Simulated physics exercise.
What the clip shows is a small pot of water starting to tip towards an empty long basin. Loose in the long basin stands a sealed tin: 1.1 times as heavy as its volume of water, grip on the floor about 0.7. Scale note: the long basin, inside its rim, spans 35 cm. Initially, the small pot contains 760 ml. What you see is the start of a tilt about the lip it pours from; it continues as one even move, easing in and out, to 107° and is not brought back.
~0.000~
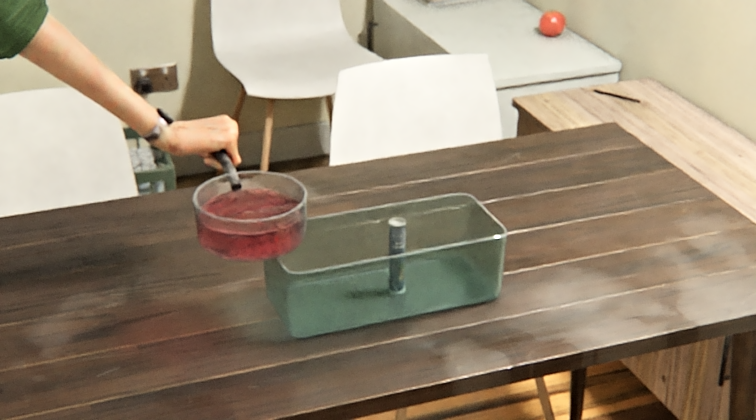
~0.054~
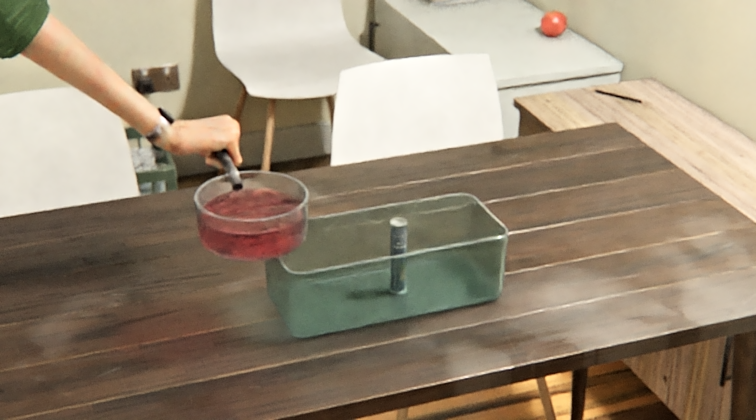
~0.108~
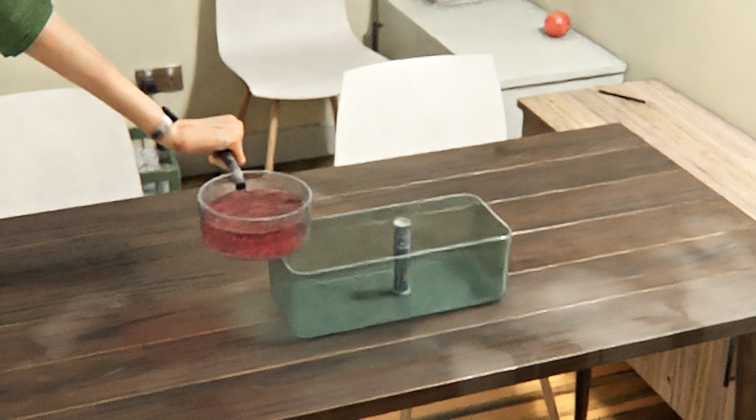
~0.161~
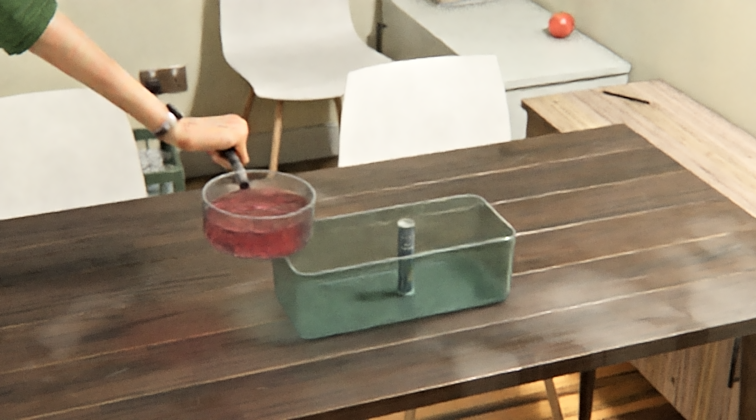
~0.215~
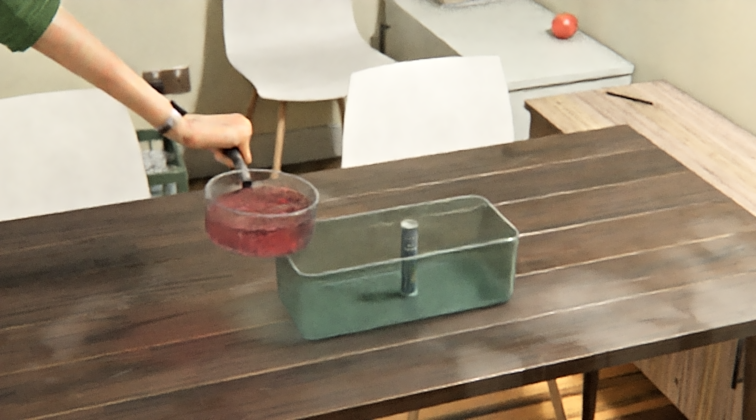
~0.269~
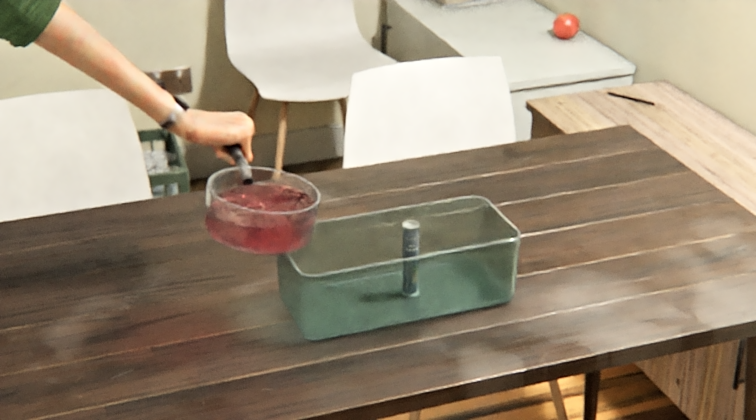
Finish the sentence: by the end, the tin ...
By the end, the tin is still upright.
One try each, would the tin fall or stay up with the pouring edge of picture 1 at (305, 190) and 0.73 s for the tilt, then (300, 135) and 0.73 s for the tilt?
Try 1: Tipped over; try 2: Tipped over.
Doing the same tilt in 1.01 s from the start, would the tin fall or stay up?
Then it tips over.
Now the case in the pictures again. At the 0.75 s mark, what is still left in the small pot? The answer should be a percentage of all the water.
Near 64 in a hundred.
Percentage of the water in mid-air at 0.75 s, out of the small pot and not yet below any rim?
Near 30 in a hundred.
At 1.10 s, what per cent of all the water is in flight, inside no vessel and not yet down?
In-air share: About 14 %.
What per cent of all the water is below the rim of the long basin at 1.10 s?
The share is close to 76 percent.
After 0.75 s the tilt is 61° and 63 per cent is still to pour; the tin stands where it began.
After 1.10 s the tilt is 97° and 10 per cent is still to pour; the tin stands where it began.
After 1.47 s the tilt is 107° and 0 per cent is still to pour; the tin stands where it began.
After 1.87 s the tilt is 107° and 0 per cent is still to pour; the tin stands where it began.
In the end the tin stands where it began.
